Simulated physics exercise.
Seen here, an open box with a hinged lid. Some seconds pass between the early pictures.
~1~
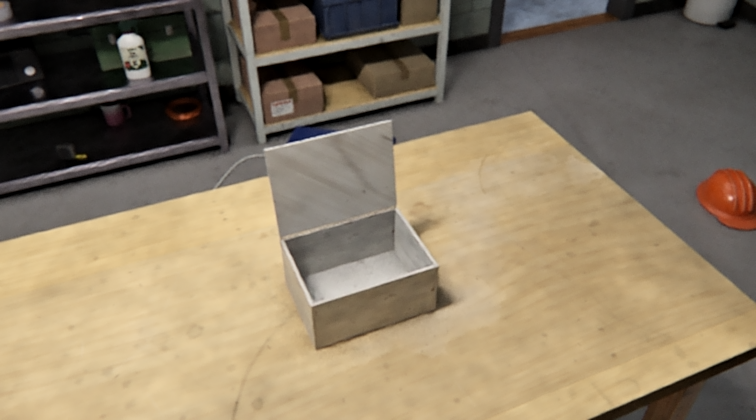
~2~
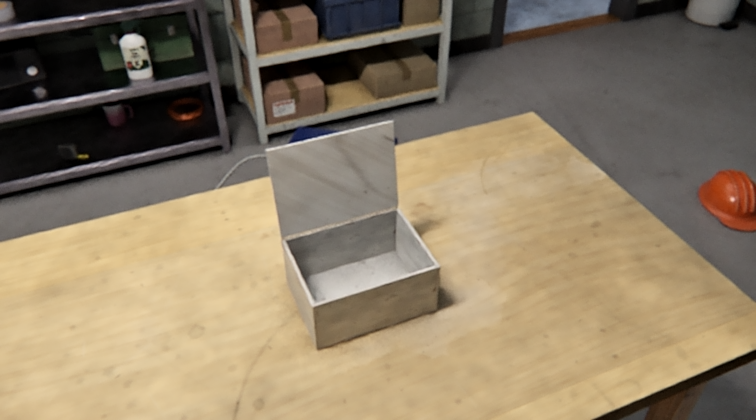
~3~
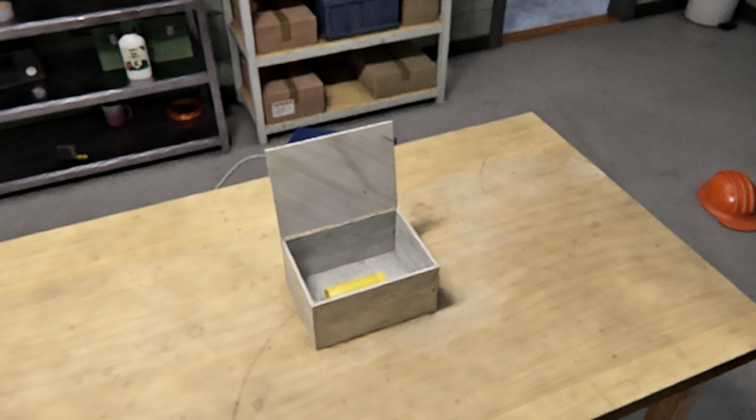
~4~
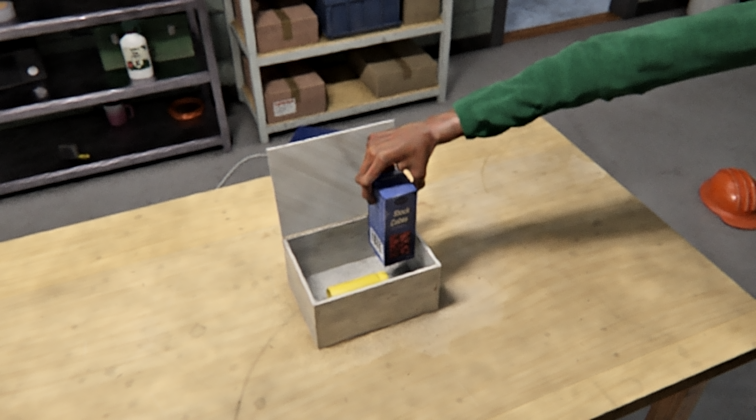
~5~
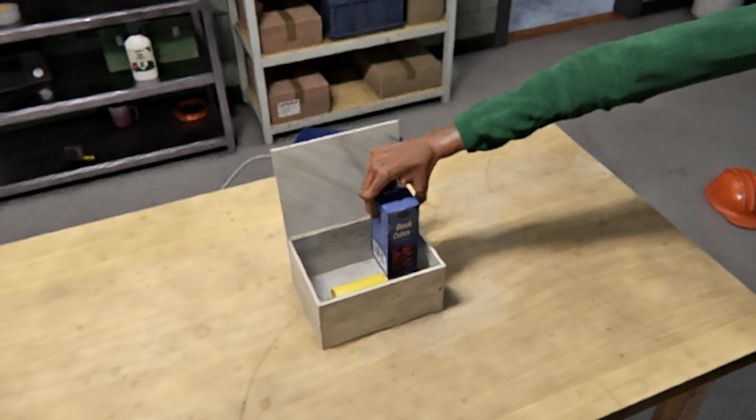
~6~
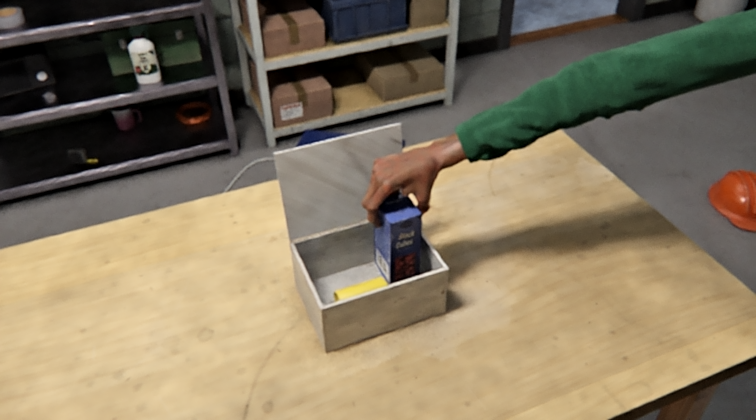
To begin with, an open box with a hinged lid sits empty on a wooden table, and then a yellow object appears inside it. A hand in a green sleeve, reaching from the right, lowers a blue carton into the box beside the yellow object and still grips its top.
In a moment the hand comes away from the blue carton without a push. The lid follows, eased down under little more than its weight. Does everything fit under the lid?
In the end the lid will not close.
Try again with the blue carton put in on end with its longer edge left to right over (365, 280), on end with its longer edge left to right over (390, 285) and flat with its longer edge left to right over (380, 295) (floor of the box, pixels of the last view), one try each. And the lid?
First try: It is held up; second try: It is held up; third try: It shuts flat.
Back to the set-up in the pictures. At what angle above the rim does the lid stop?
Some 80° above the rim.
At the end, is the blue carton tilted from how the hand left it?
The blue carton tips.
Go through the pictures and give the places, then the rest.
In the first picture, the last thing is not in view yet.
In the second picture, the last thing is not in view yet.
In the third picture, the last thing is not in view yet.
The fourth picture shows coming down; blue carton (392, 218).
The fifth picture shows coming down; blue carton (394, 230).
The sixth picture shows in place under the hand; blue carton (397, 240).
Then, 0.30 s after the last picture, blue carton tipped 31° from how it was near (406, 238).
Then, 0.40 s after the last picture, blue carton tipped 39° from how it was near (403, 238); yellow shaker rolled a little.
Then, 1.80 s after the last picture, lid 81° above the rim; blue carton tipped 38° from how it was near (403, 238); yellow shaker rolled a little.
At rest, lid 81° above the rim; tipped over in the box, blue carton; yellow shaker in place. Seen from the same camera at the end, blue carton near (403, 238).
